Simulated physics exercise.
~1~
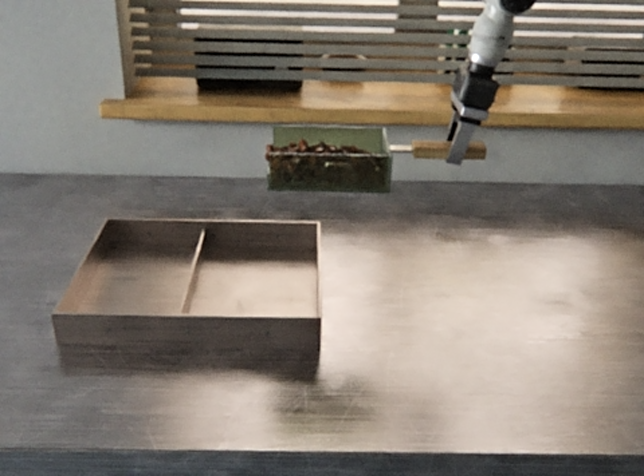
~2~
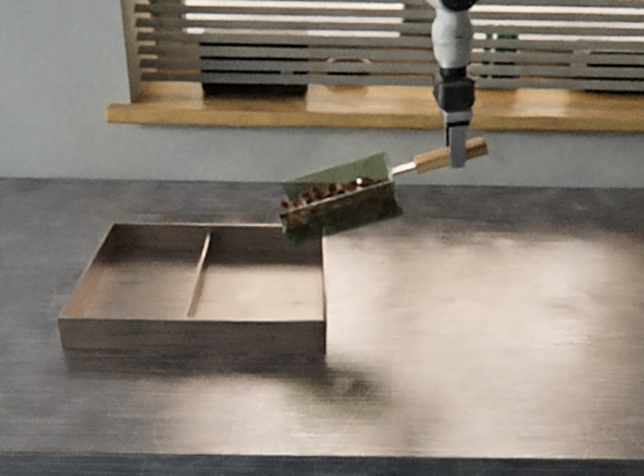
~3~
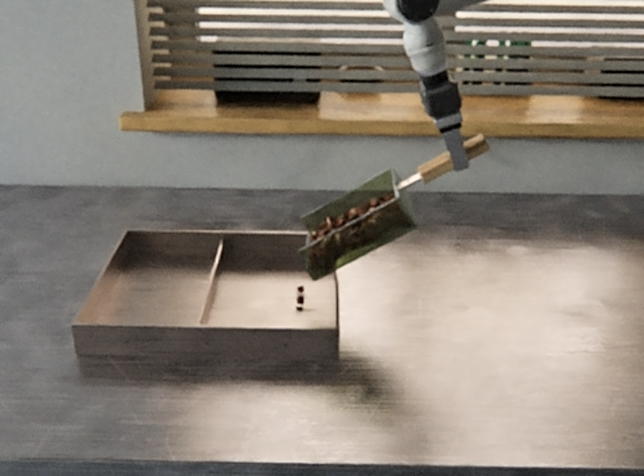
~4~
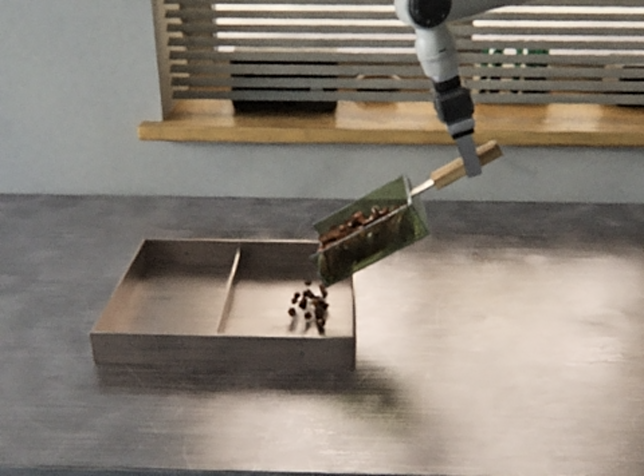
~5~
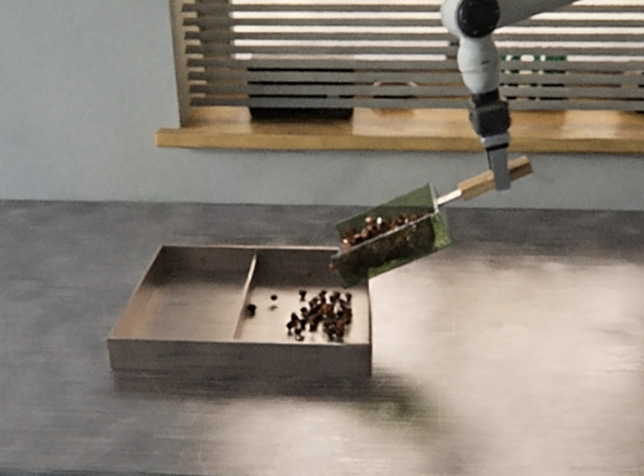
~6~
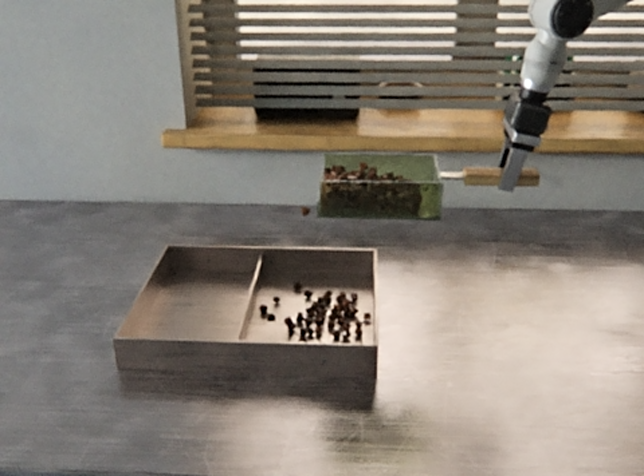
A robot arm held a small green box of dark pellets by its handle above a divided wooden tray, tipped it down to the left so some spilled into the right-hand section, then levelled and lifted it, still holding many pellets.
